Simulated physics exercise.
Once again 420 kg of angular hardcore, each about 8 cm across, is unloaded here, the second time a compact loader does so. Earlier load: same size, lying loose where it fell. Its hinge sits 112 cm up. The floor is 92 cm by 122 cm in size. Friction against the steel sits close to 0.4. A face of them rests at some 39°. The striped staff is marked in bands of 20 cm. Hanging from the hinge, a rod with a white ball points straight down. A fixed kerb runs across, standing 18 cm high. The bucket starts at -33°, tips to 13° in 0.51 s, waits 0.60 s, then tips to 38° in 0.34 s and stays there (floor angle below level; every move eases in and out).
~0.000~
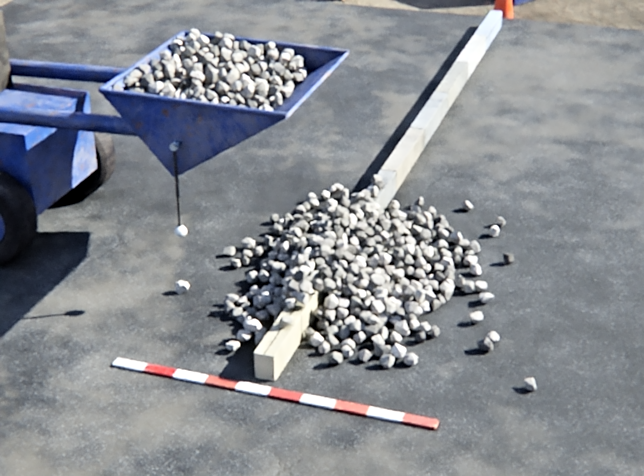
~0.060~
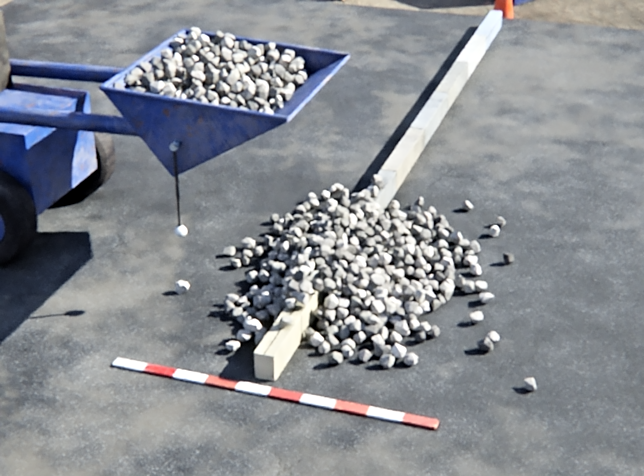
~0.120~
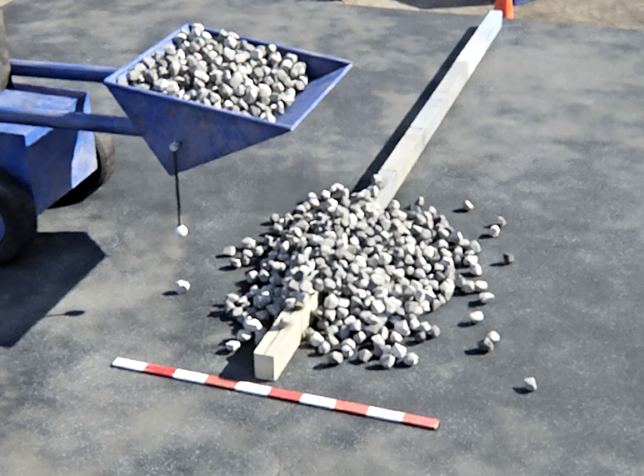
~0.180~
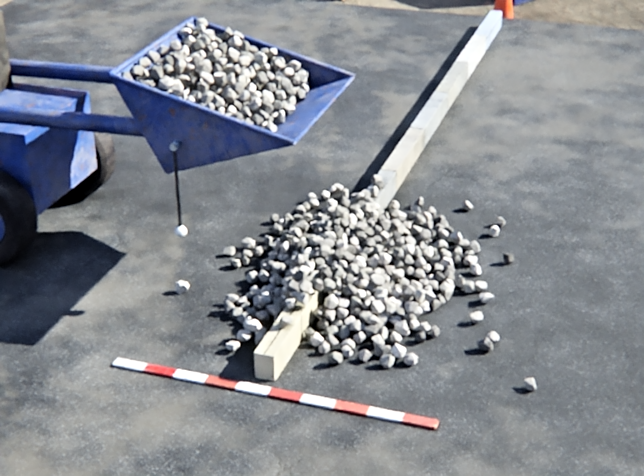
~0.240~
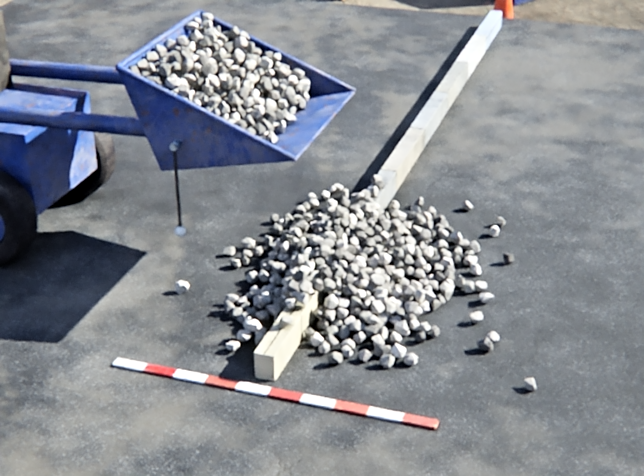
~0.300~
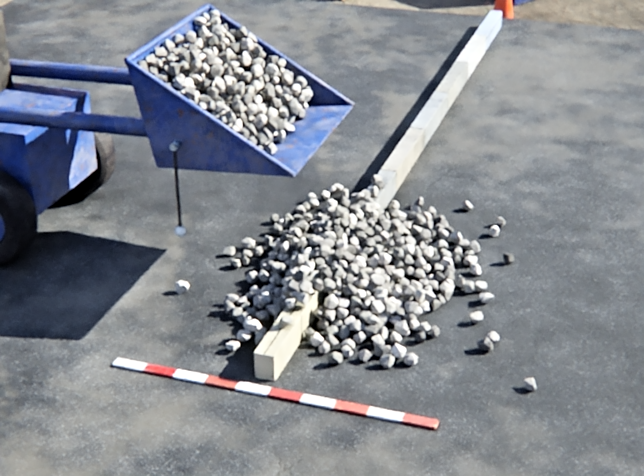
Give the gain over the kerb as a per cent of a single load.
37 %.
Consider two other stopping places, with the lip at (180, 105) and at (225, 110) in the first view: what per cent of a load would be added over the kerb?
Around 0 percent, then around 0 percent.
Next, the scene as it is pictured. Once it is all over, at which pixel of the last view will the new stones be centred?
Near (319, 245).
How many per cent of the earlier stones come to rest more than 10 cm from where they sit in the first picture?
Some 5 percent, give or take.
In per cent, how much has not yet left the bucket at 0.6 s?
About 100 percent.
After 0.4 s the floor is at 8°; in per cent of one load, 100 in the bucket, 45 on this side of the kerb, 55 over the kerb; the foremost stones are at (495, 303).
After 0.6 s the floor is at 13°; in per cent of one load, 100 in the bucket, 45 on this side of the kerb, 55 over the kerb; the foremost stones are at (495, 303).
After 1.9 s the floor is at 38°; in per cent of one load, 35 in the bucket, 95 on this side of the kerb, 70 over the kerb; the foremost stones are at (501, 313).
After 4.6 s the floor is at 38°; in per cent of one load, 0 in the bucket, 108 on this side of the kerb, 92 over the kerb; the foremost stones are at (501, 320). Net gain over the kerb, 37.
